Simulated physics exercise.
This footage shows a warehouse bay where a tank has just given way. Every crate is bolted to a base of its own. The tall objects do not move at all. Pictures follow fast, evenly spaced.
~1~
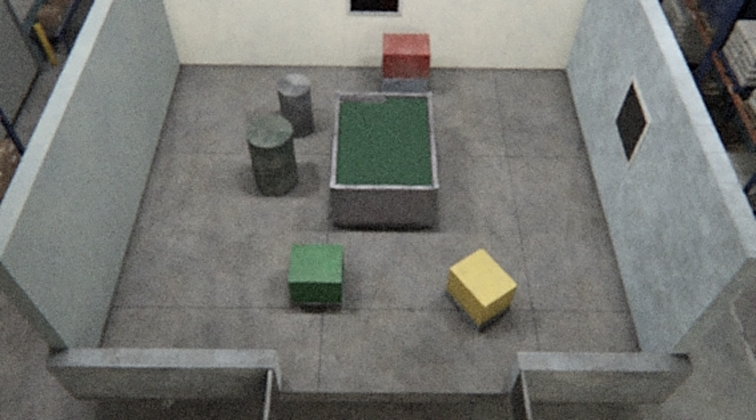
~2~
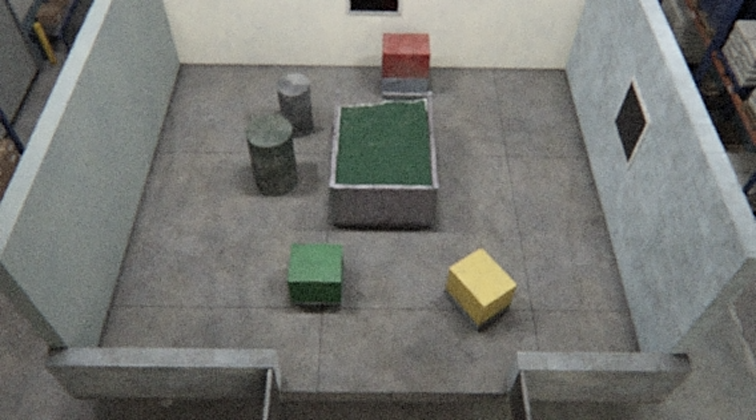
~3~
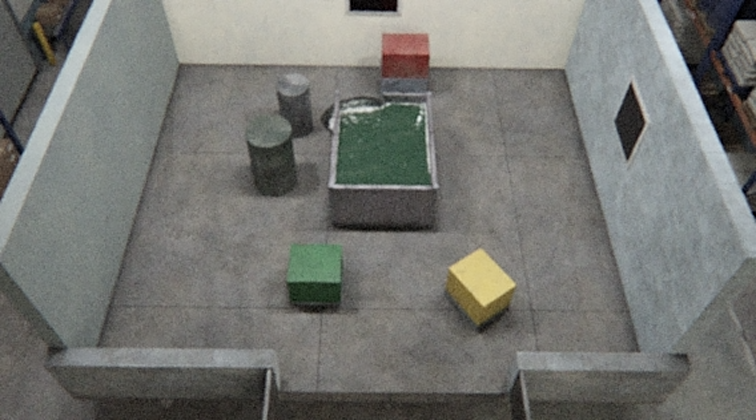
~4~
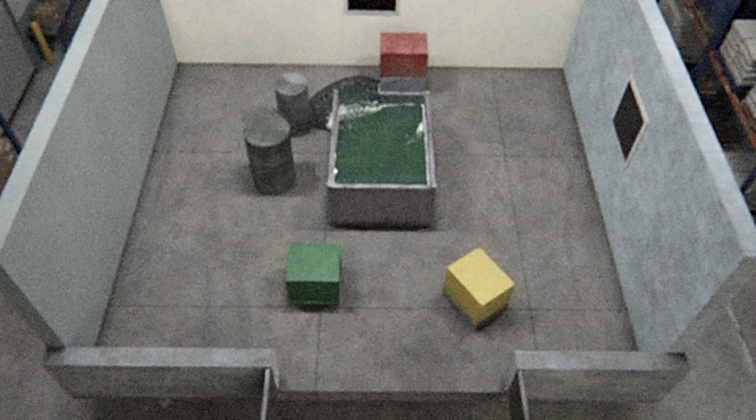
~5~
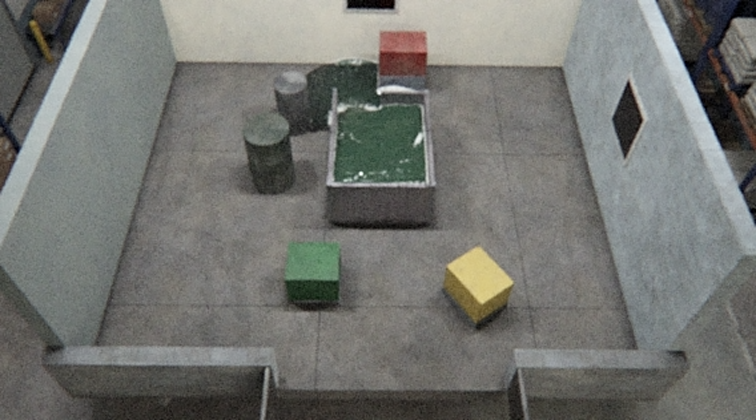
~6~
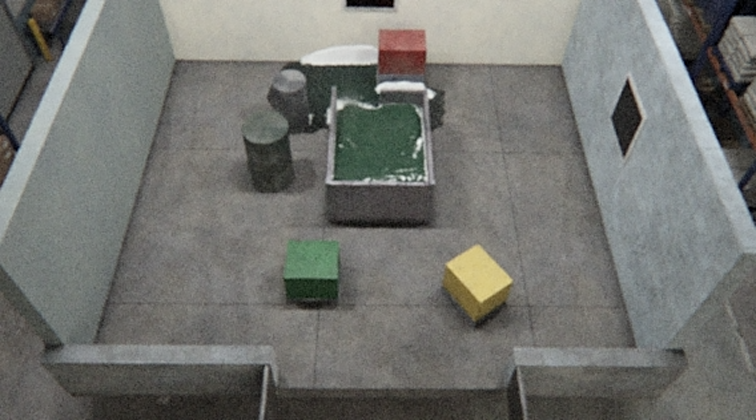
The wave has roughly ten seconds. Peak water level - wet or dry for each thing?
Result: The yellow crate comes through untouched; the red crate comes through untouched; the green crate comes through with water on it.
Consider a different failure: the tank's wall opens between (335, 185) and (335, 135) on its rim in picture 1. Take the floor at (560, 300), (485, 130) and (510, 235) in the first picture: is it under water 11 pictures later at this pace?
In order: Spared, spared, spared.
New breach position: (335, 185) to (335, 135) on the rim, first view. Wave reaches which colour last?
My pick is the yellow one.
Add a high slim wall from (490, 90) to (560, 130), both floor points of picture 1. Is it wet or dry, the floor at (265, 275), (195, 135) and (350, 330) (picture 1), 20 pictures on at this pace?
As listed: Not flooded, awash, free of water.
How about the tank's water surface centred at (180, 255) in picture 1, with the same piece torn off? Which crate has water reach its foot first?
Red crate.
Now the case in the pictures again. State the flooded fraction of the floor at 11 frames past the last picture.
It comes to 30 per cent.
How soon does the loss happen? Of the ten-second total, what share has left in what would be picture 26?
Estimated share: Close to 0 %.
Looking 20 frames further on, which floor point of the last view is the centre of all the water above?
About (344, 127).
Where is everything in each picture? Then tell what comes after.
Still water in the open tank at (384, 141), in the first picture.
The front is at a hidden place, out from the gap on the open tank's far side, in the second picture.
Water pours out on the open tank's far side and has run to a hidden place, in the third picture.
Water pours out on the open tank's far side and has run to (349, 80), in the fourth picture.
The front is at (331, 64), out from the gap on the open tank's far side, in the fifth picture.
The front is at a hidden place, out from the gap on the open tank's far side, in the sixth picture.
A moment on, water covers 20 % of the floor; the yellow crate not reached, the red crate water round its plinth, the green crate not reached.
Next, water covers 30 % of the floor; the yellow crate not reached, the red crate water round its plinth, the green crate not reached.
Then, water covers 45 % of the floor; the yellow crate not reached, the red crate water round its plinth, the green crate not reached.
Later, water covers 80 % of the floor; the yellow crate water round its plinth, the red crate water round its plinth, the green crate water round its plinth.
In the end, water covers 100 % of the floor; the yellow crate stayed above the water, the red crate stayed above the water, the green crate was topped.
